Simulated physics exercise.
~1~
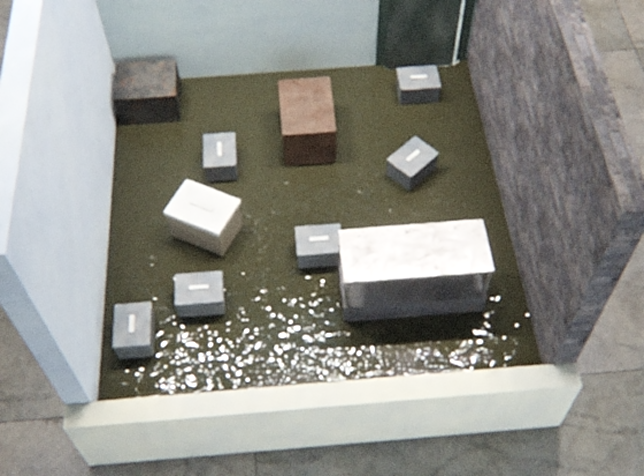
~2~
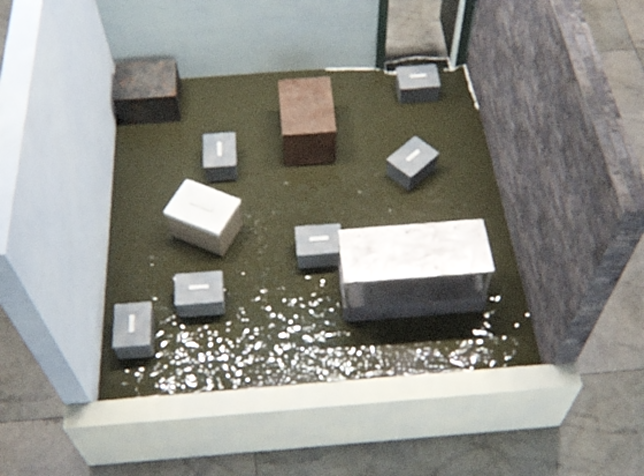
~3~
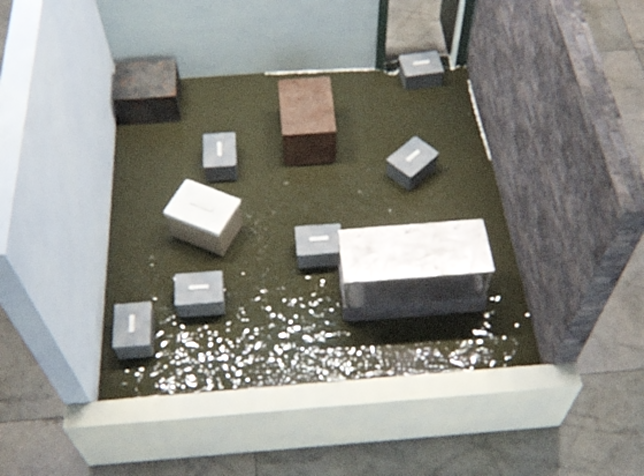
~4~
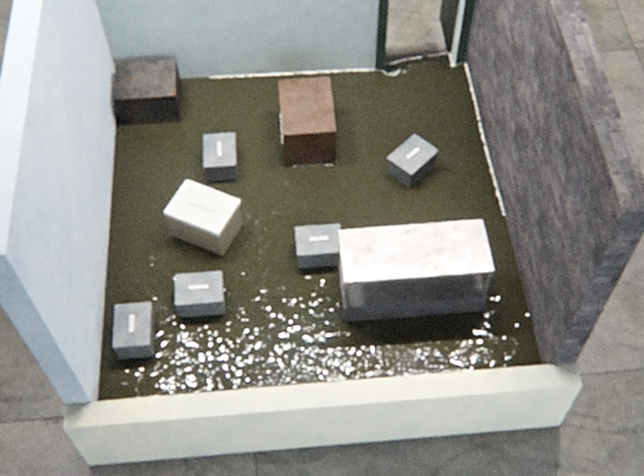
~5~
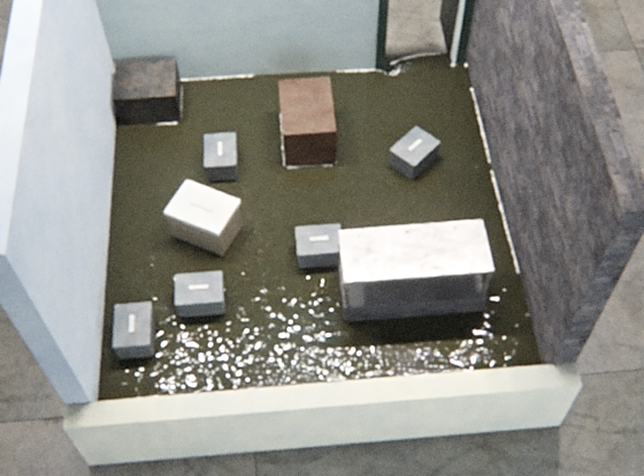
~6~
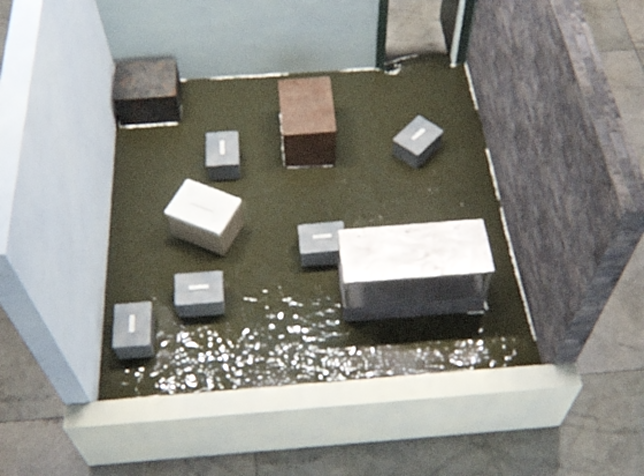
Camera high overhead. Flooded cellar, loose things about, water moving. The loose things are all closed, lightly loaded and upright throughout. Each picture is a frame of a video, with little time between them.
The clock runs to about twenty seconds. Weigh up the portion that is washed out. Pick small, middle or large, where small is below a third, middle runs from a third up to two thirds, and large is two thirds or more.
Middle.
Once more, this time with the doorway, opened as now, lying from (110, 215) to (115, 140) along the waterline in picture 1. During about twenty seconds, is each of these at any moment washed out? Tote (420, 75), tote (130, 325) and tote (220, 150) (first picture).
Remains, escapes, escapes.
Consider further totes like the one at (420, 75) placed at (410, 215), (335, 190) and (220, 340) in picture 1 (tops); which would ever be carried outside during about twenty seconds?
In order: Leaves the room, leaves the room, never leaves.
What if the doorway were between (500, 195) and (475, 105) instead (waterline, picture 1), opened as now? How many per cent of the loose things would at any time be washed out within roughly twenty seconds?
Result: 70 per cent.
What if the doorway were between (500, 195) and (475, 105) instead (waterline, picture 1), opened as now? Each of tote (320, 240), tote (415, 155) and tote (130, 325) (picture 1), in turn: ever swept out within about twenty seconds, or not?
First one exits, second exits, third never exits.
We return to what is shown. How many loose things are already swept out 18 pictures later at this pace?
Count: 2.
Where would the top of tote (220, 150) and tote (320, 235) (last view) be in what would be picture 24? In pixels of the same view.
Near (264, 108) and (421, 230).
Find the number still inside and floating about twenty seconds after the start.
4.
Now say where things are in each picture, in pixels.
In the first picture, a tote at (413, 156) floats; a tote at (319, 239), afloat; 0 of 7 have shifted.
In the second picture, a tote at (413, 156), afloat; a tote at (319, 239) floats; 0 of 7 have shifted.
In the third picture, a tote at (413, 156), afloat; a tote at (319, 239) floats; 1 of 7 have shifted.
In the fourth picture, a tote at (413, 154) floats, close to its start; a tote at (319, 239), afloat; 2 of 7 have shifted.
In the fifth picture, a tote at (415, 146) floats, close to its start; a tote at (319, 239), afloat; 2 of 7 have shifted.
In the sixth picture, a tote at (418, 135), afloat, close to its start; a tote at (322, 237), afloat, close to its start; 2 of 7 have shifted.
A moment on, 1 of 7 are out; 6 afloat.
Next, 2 of 7 are out; 5 afloat.
Later, 3 of 7 are out; 4 afloat.
In the end, 3 of 7 are out; 4 afloat.
